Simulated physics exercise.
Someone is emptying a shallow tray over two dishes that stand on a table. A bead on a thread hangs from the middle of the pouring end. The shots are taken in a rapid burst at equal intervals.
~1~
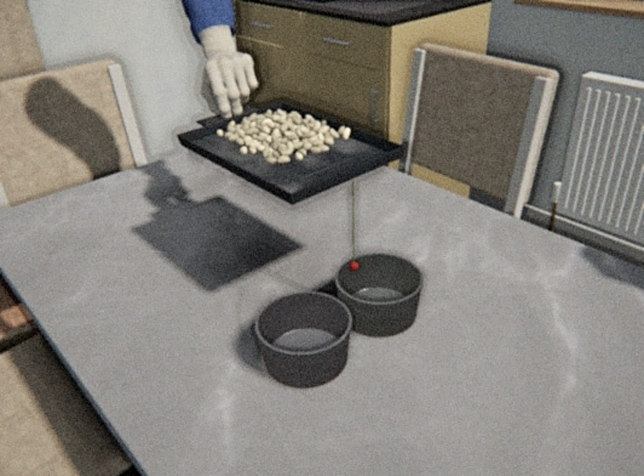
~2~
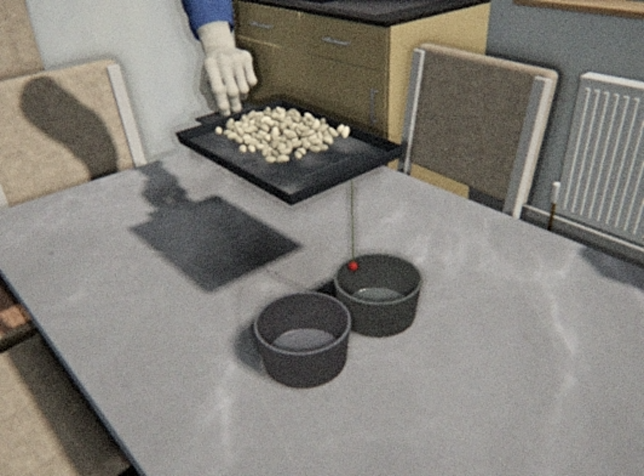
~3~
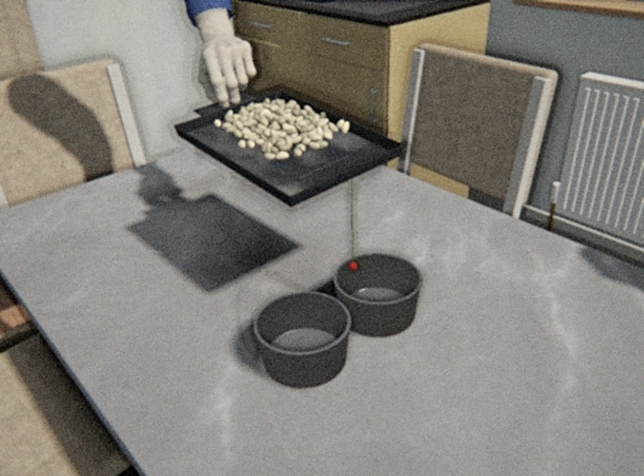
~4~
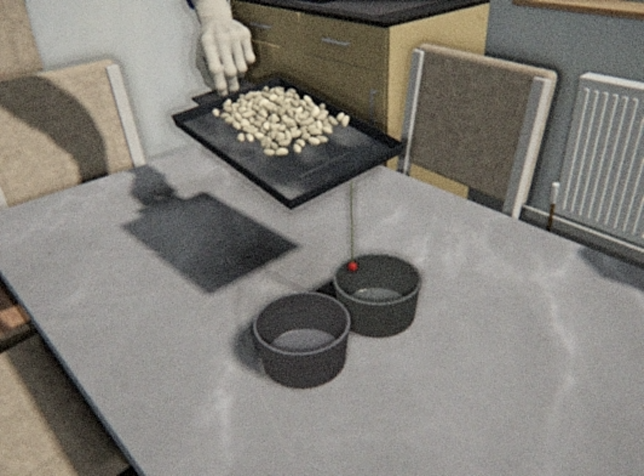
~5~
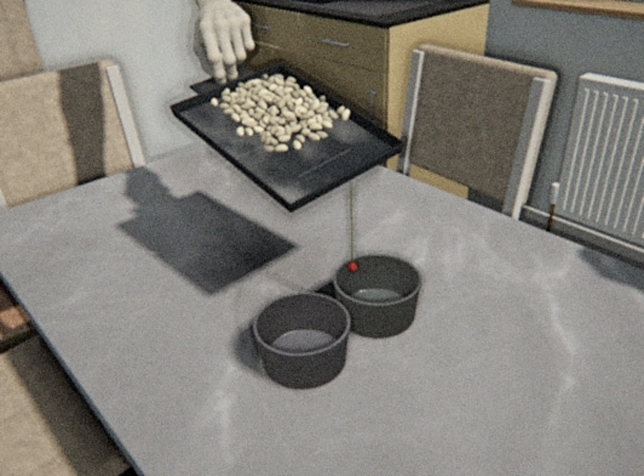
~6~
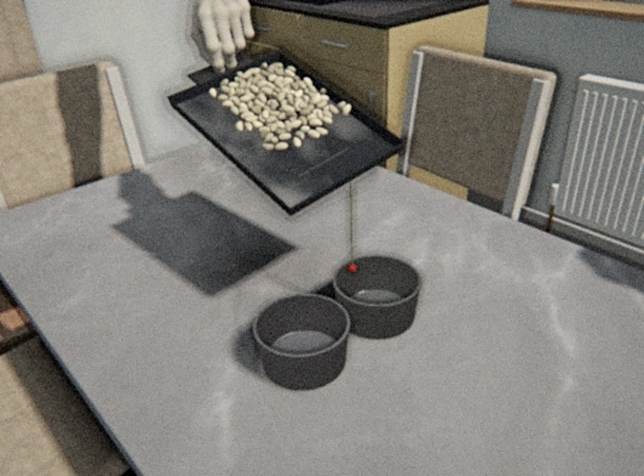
A dark tray of white beans, with a pale gloved hand at its far end, tilted gradually above two dark dishes, its left front corner dipping lowest while the red bead hung almost still.
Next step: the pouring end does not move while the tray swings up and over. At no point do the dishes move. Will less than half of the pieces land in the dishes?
No, most of them land there.
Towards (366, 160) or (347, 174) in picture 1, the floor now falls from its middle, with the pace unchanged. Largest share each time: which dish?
Result, try one: Dish at right; try two: Dish at right.
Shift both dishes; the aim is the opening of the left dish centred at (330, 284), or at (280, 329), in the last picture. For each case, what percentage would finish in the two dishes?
First try: Roughly 30 per cent; second try: Roughly 60 per cent.
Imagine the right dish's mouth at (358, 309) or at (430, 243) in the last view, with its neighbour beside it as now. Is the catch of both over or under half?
Placing 1: A majority of it. Placing 2: A minority of it.
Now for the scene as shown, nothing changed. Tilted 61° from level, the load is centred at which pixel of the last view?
The middle of the load sits near (310, 179).
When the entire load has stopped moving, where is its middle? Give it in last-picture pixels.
Centre at rest, last view: Approx. (314, 353).
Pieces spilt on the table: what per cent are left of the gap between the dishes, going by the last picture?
10 %, roughly.
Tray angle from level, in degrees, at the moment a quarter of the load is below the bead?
I'd put it at about 75 degrees.
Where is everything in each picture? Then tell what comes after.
Corners of the pouring end at (291, 192) and (402, 146), level; middle of the load at (282, 131), white beans; left dish at (335, 359); right dish at (410, 310); bead on its thread at (354, 266), in the first picture.
Corners of the pouring end at (290, 193) and (401, 146), level; middle of the load at (281, 129), in the second picture.
Corners of the pouring end at (291, 195) and (401, 145), tipped barely, lowest at the left corner; middle of the load at (282, 121), in the third picture.
Corners of the pouring end at (290, 198) and (401, 143), tipped a little, lowest at the left corner; middle of the load at (281, 112), in the fourth picture.
Corners of the pouring end at (291, 202) and (402, 142), tipped a little, lowest at the left corner; middle of the load at (279, 105), in the fifth picture.
Corners of the pouring end at (291, 206) and (402, 142), tipped clearly, lowest at the left corner; middle of the load at (272, 103); left dish at (334, 362); right dish at (408, 313), in the sixth picture.
Soon after the last picture, tray tipped steeply; nearly all on the tray; a small part in the air.
A little later, tray tipped right over; about a third on the tray; about a third in the left dish; a small part in the right dish; a small part outside both; a stray few in the air.
Later still, tray tipped past a quarter turn; about two thirds in the left dish; a small part in the right dish; about a quarter outside both.
At rest, tray tipped past a quarter turn; about two thirds in the left dish; a small part in the right dish; about a quarter outside both.
